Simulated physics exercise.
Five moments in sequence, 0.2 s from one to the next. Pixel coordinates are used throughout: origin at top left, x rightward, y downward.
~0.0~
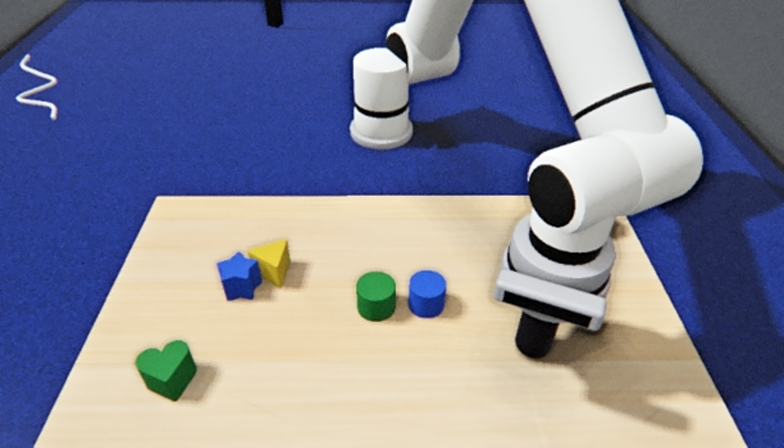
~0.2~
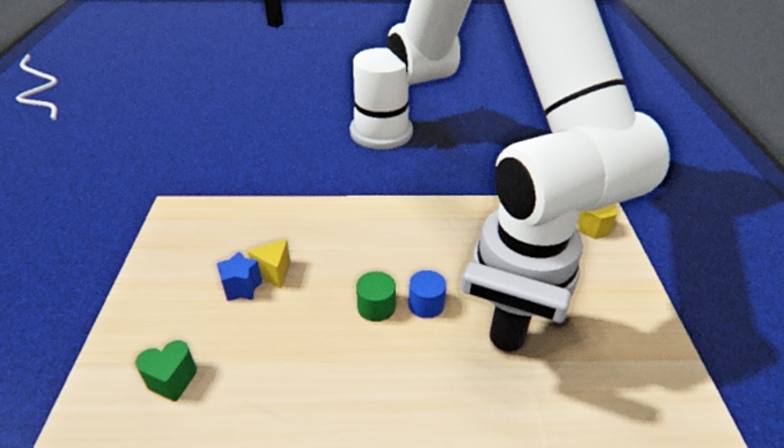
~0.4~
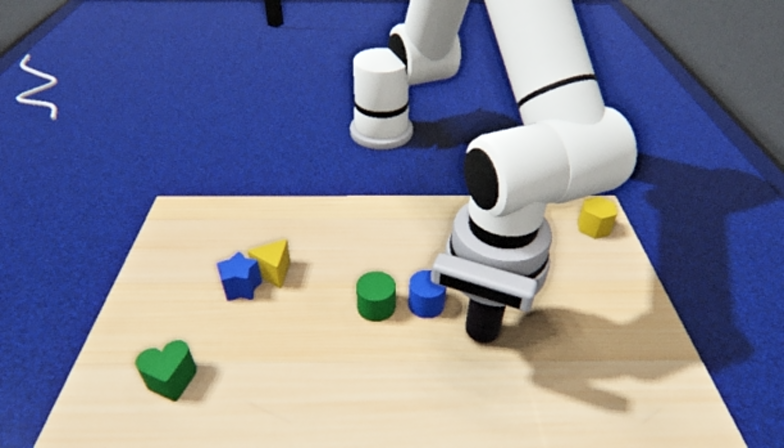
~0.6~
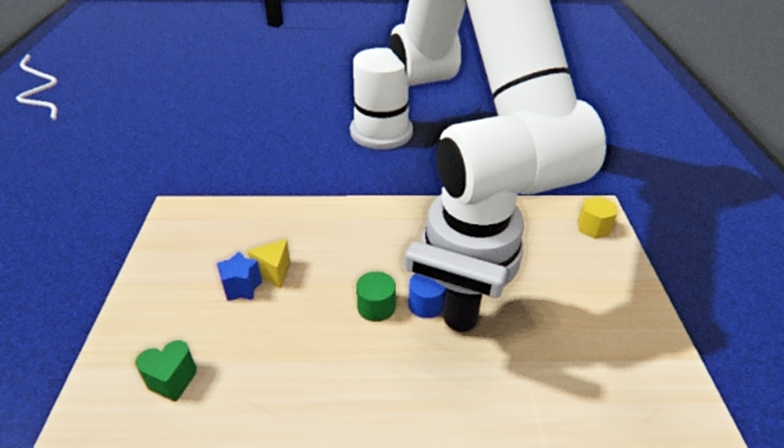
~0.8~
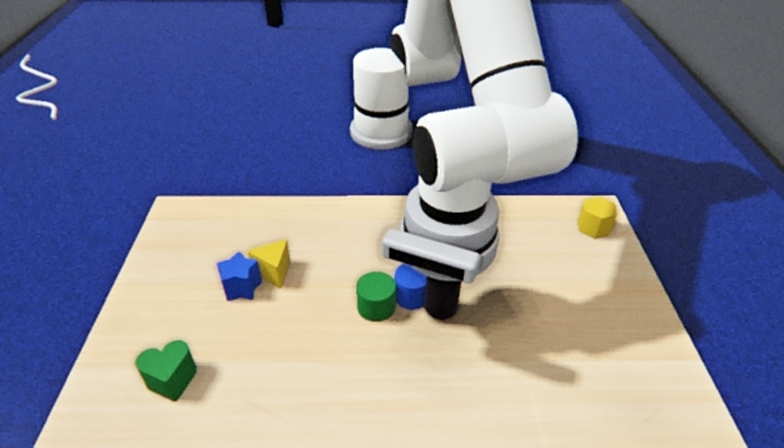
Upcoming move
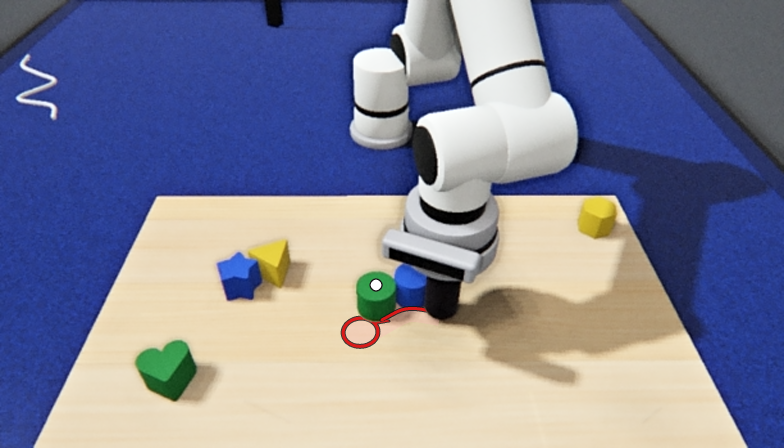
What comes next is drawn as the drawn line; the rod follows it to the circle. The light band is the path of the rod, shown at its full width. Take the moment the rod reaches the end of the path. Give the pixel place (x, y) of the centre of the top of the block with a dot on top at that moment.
The middle of its upper face should be somewhere near (339, 286).
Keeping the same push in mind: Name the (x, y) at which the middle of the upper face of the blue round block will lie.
Its top centre lands on (393, 263).
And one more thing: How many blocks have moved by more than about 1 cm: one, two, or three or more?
I'd say two blocks get moved.
Path on the board, from (440, 312) via (411, 308) and (385, 318), ending at (361, 332); the dot is on the green round block.
One third of the way, rod (411, 304); green round block (369, 284); blue round block (395, 263).
Two thirds of the way, rod (385, 314); green round block (350, 286); blue round block (393, 263).
At the end, rod (360, 327); green round block (339, 286); blue round block (393, 263).
